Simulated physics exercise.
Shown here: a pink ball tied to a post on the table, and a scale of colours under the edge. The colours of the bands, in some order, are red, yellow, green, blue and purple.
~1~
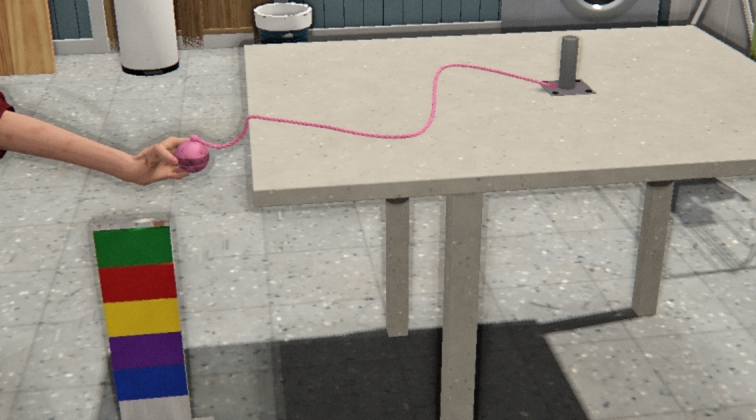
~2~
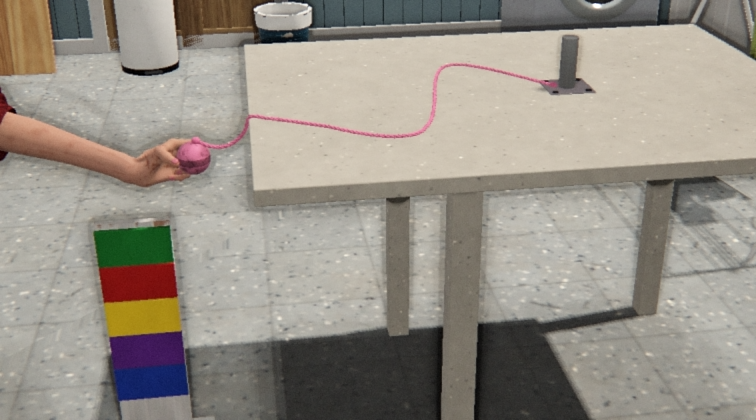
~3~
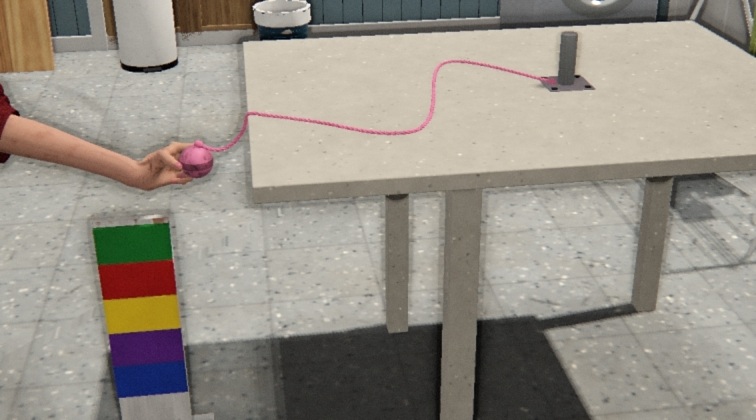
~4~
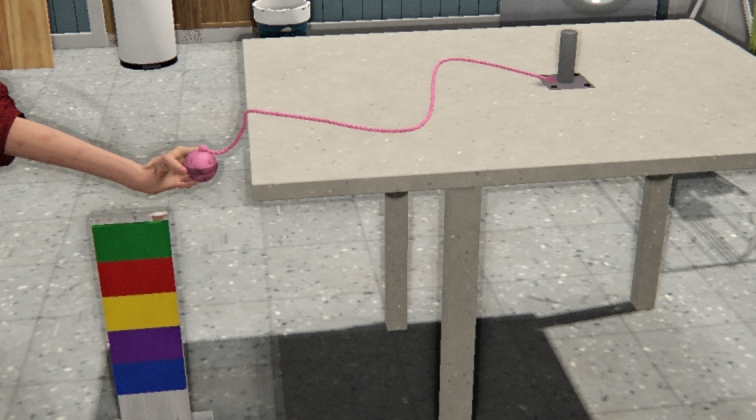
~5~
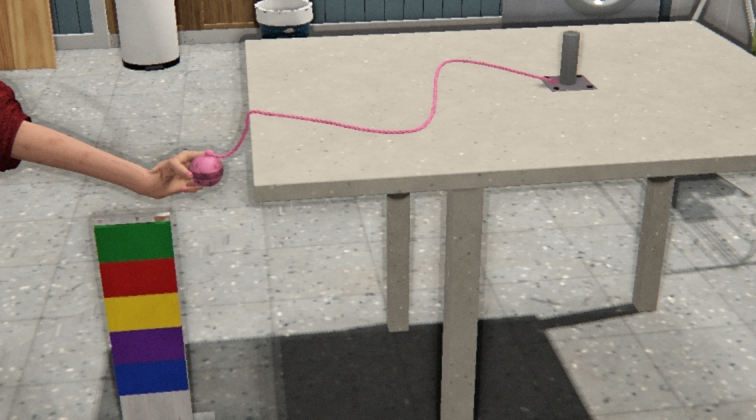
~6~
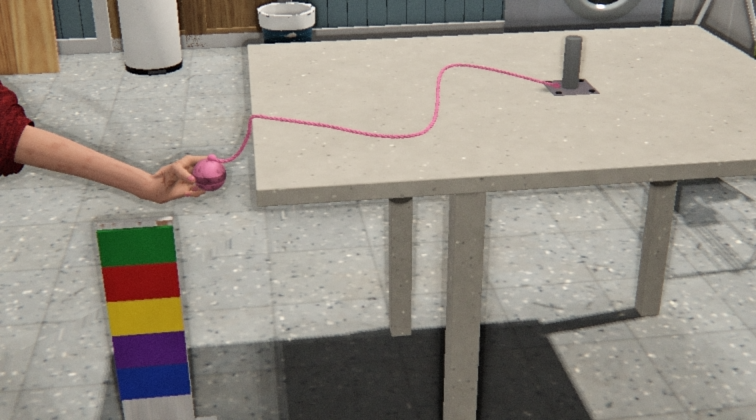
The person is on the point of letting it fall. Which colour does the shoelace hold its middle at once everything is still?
The shoelace holds its middle at blue.
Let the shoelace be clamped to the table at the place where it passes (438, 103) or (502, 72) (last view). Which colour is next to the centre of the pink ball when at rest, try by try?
In order: Red; purple.
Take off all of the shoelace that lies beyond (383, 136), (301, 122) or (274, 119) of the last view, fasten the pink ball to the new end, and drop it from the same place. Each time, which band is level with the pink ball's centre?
Try 1 - none, it hangs higher; try 2 - red; try 3 - yellow.
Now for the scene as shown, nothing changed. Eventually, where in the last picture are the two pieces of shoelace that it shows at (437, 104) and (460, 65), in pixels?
(300, 98) and (438, 93), roughly.
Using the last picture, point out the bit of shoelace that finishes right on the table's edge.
The point at (433, 123).
Soon after, ball near (225, 327); level with yellow.
After that, ball near (283, 338); level with blue.
And then, ball near (263, 352); level with blue.
In the end, ball near (269, 353); level with blue. Its middle rests at the blue band.
